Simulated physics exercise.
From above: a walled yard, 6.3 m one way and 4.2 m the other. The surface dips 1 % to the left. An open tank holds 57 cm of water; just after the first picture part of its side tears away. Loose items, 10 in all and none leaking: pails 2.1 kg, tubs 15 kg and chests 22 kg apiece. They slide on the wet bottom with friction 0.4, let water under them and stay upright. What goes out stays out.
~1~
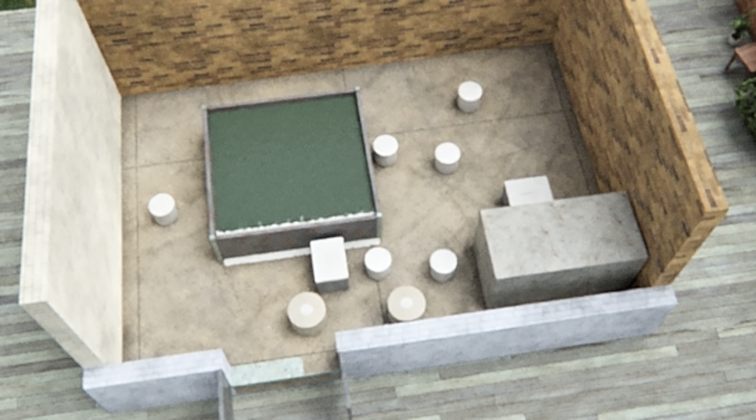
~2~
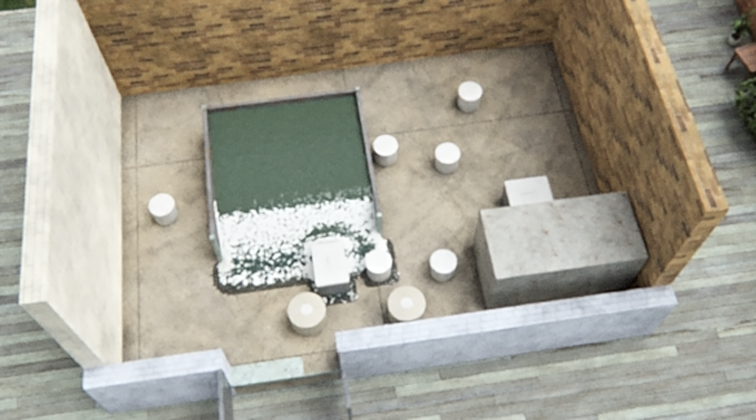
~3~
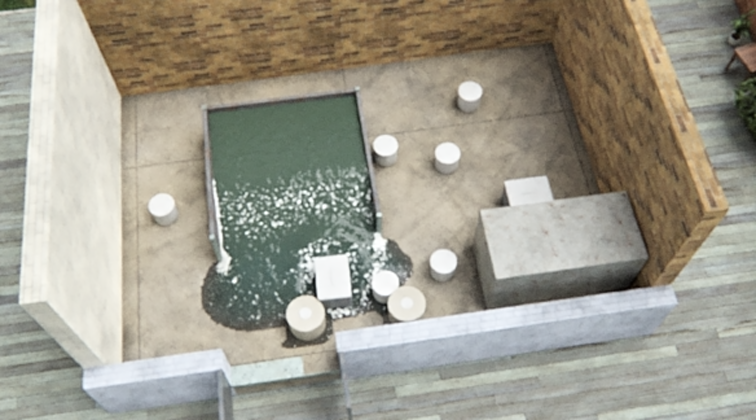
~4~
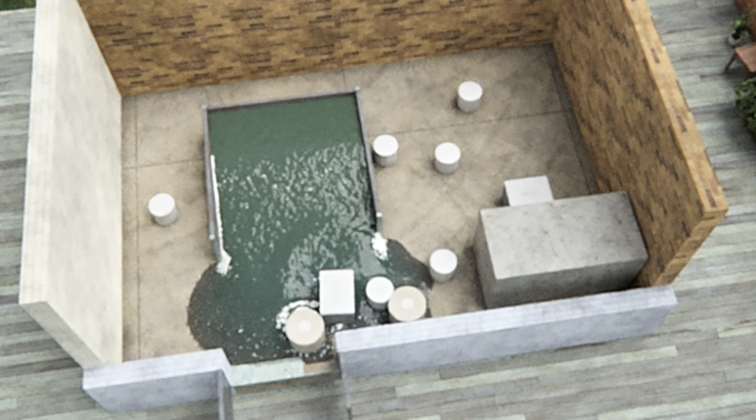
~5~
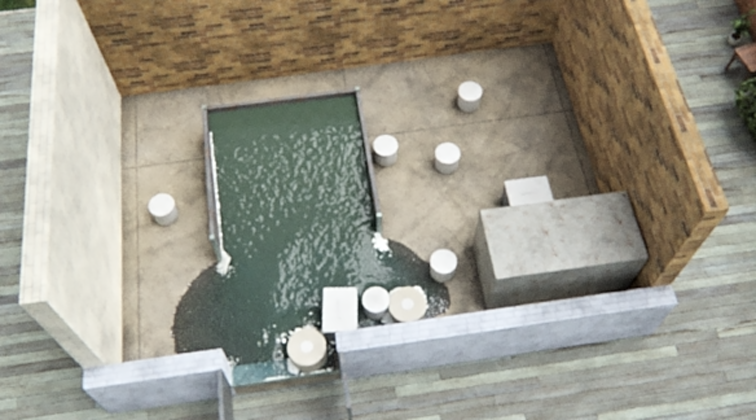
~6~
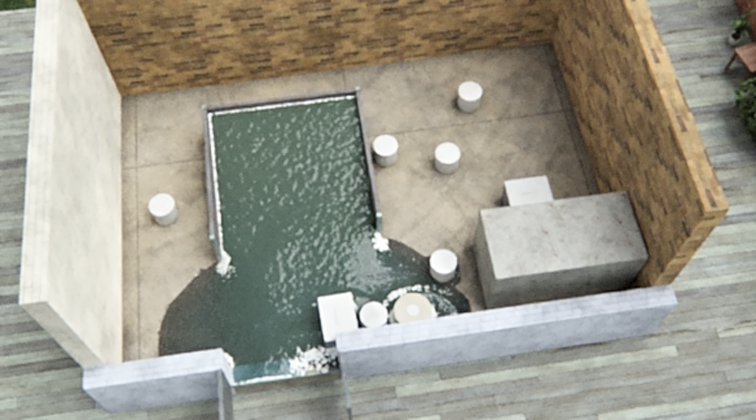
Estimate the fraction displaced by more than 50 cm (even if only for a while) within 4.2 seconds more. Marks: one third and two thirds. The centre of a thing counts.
It is two thirds or above.
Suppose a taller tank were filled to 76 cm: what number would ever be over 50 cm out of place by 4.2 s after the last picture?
Then 9.
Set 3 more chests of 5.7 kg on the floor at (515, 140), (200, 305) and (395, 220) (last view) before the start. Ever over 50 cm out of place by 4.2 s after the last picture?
In that order: Short of it, over, over.
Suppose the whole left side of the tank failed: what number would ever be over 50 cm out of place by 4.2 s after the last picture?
In that case 6 of them.
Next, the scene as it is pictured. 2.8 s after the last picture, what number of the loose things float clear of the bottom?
3 of them.
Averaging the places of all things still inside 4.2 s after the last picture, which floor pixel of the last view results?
Around (406, 126).
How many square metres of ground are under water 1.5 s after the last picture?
Roughly 12 m2.
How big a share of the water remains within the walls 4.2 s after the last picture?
About 60 per cent.
Then, 0.4 s after the last picture 3 of 10 are over 50 cm from their spots; 2 afloat.
Then, 1.5 s after the last picture 5 of 10 are over 50 cm from their spots; 2 afloat.
Then, 2.8 s after the last picture 7 of 10 are over 50 cm from their spots; 3 afloat.
Then, 4.2 s after the last picture 9 of 10 are over 50 cm from their spots, and 9 have been at some point; 5 afloat.
